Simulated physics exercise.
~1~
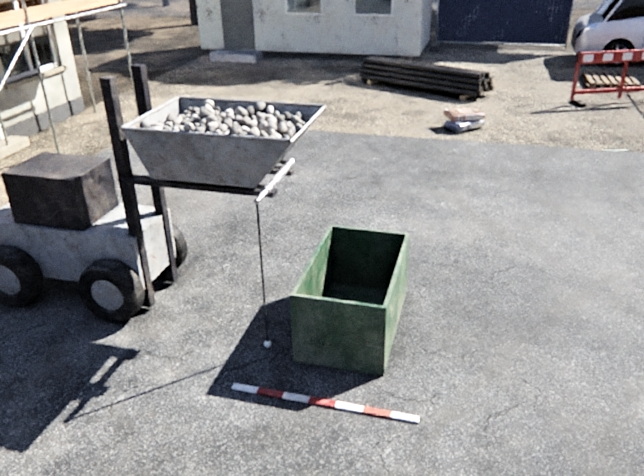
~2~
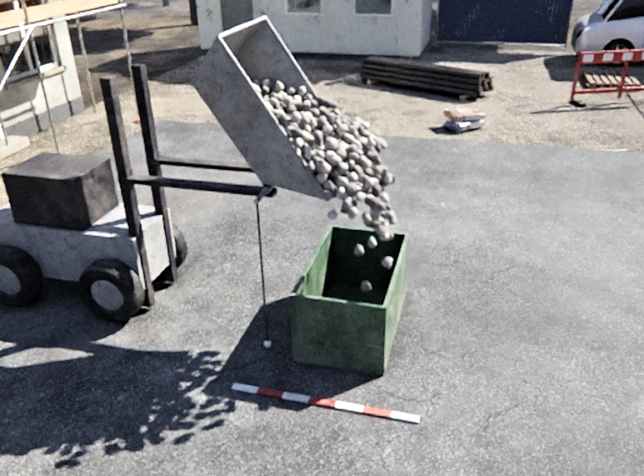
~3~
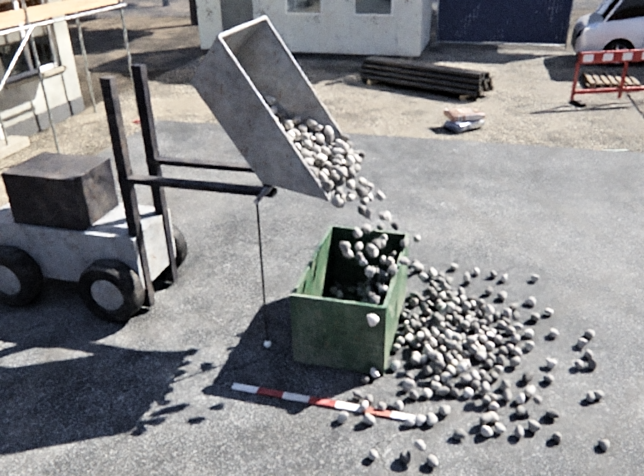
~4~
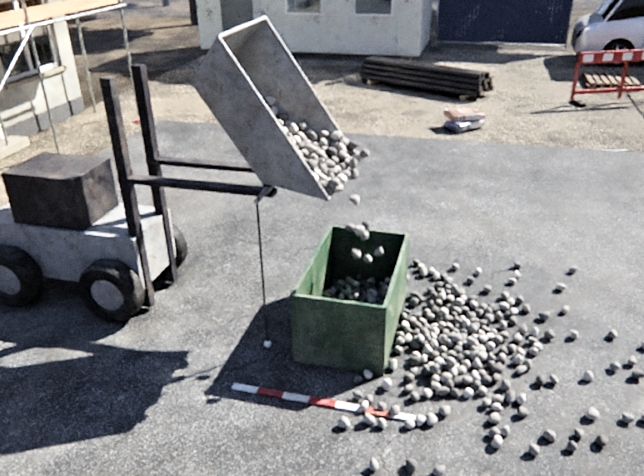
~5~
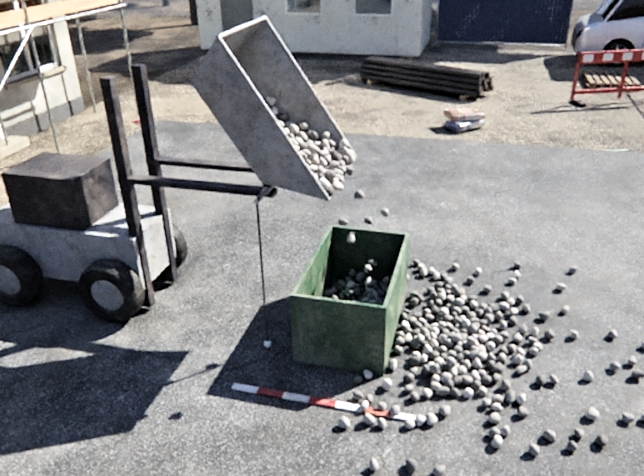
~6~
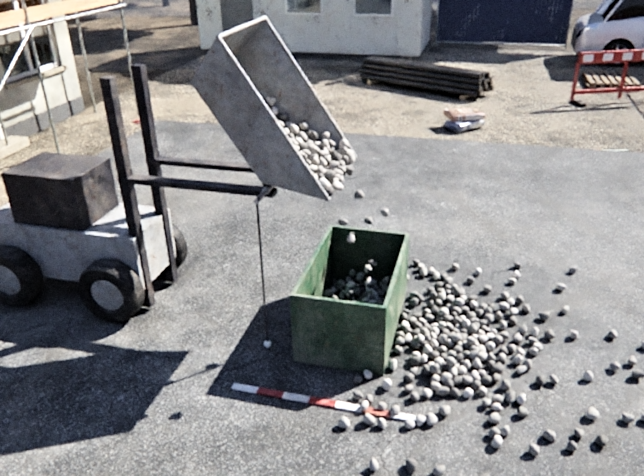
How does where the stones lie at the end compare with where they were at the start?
At the start they are all heaped in the raised grey skip. By the end many are spread over the ground to the right of the green bin, with others inside the bin and some still in the tilted skip.
Paved yard, forklift tipping a grey skip, stones pouring into a green bin and scattering rightward, some remaining in the skip.
